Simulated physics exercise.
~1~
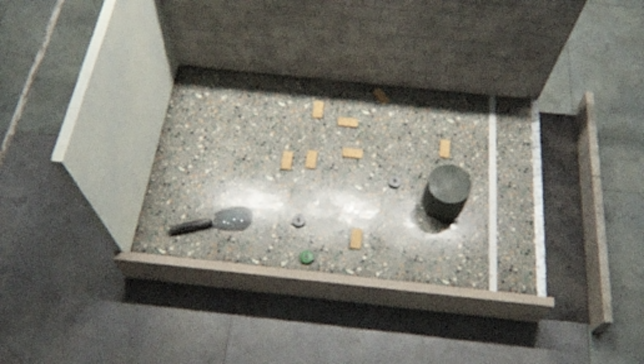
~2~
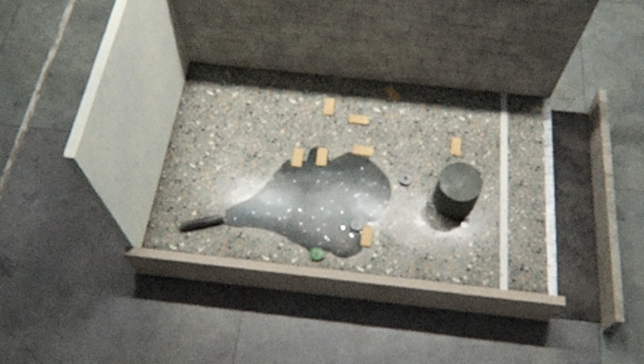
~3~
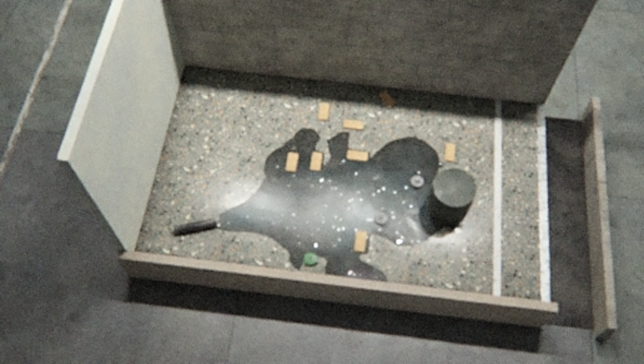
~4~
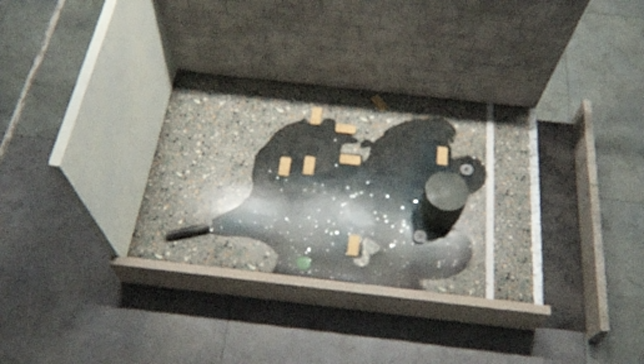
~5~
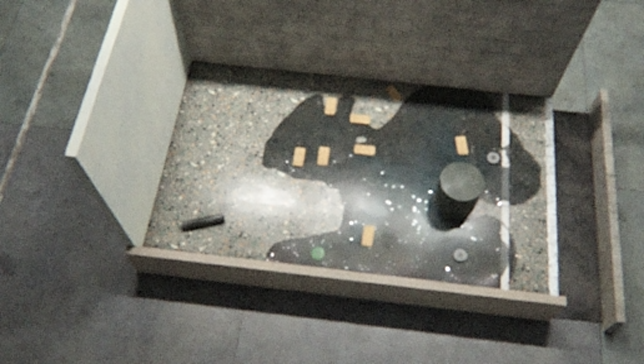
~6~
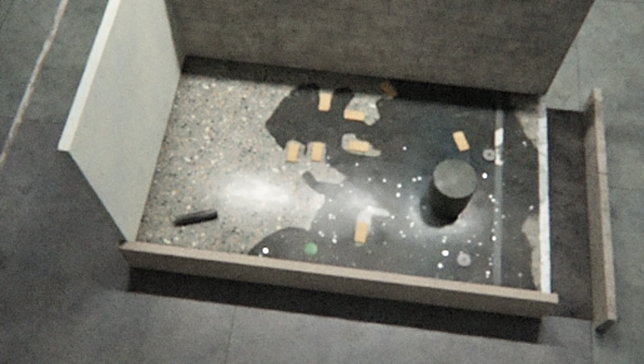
We see a speckled floor where dark liquid spreads rightward from a short black pipe, flowing around orange pieces and a dark cylinder; a few small discs shift right, while the green one stays near the front edge, short of the white line, as the left side clears.
